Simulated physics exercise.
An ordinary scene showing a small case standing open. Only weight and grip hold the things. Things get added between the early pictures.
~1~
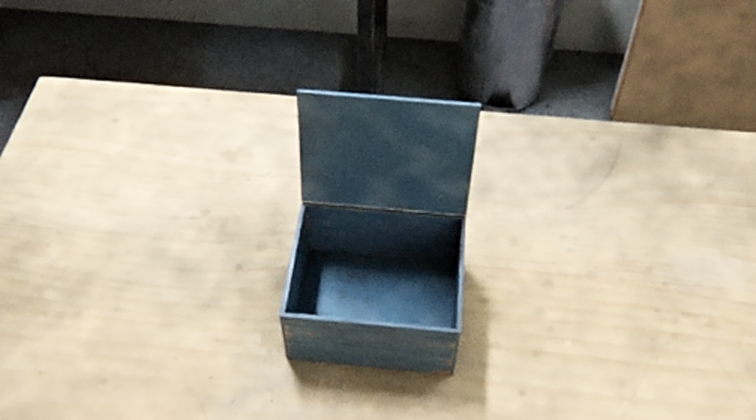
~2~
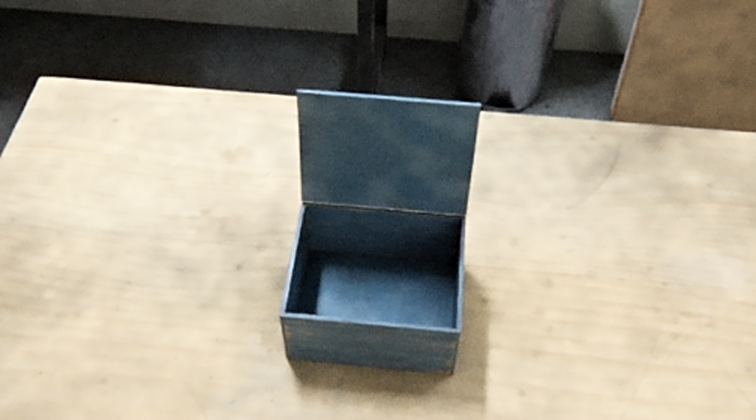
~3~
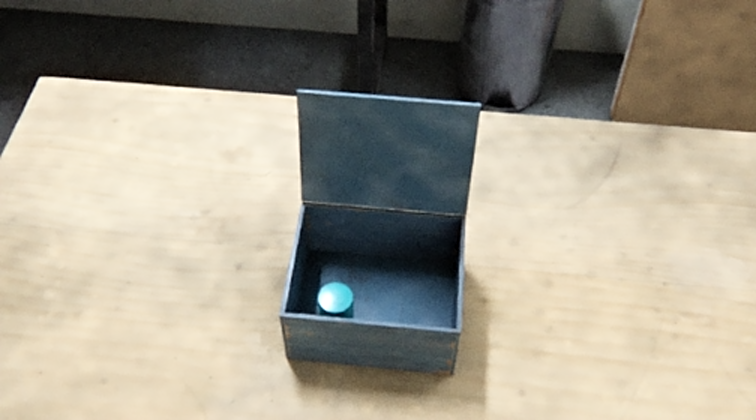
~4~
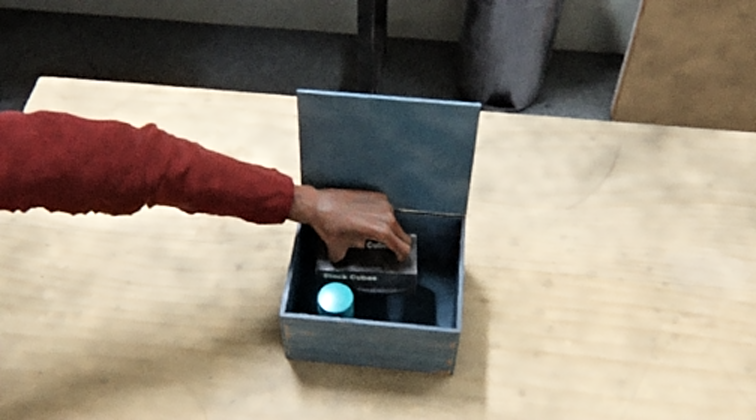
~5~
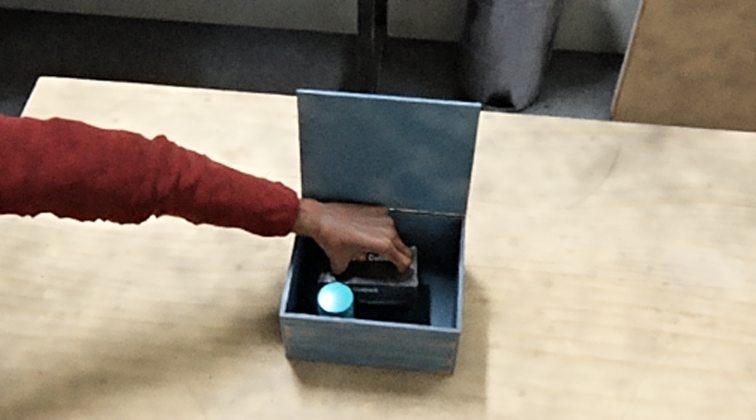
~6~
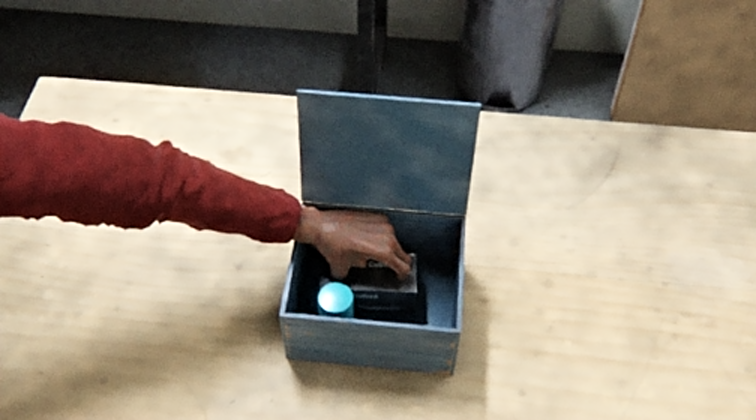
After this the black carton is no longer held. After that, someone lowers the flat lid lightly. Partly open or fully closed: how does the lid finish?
Fully closed.
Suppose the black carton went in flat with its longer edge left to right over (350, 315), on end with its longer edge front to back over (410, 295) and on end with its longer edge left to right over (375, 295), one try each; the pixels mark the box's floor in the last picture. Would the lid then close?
Going through the three tries, the lid settles all the way, then hangs open, then hangs open.
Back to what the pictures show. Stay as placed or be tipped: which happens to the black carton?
Once everything settles, the black carton keeps its original angle.
Then, 1.30 s after the last picture, lid 82° above the rim.
Then, 1.70 s after the last picture, lid 46° above the rim.
Then, 1.90 s after the last picture, lid 17° above the rim.
At rest, lid shut; both in place. Seen from the same camera at the end, black carton near (368, 283).
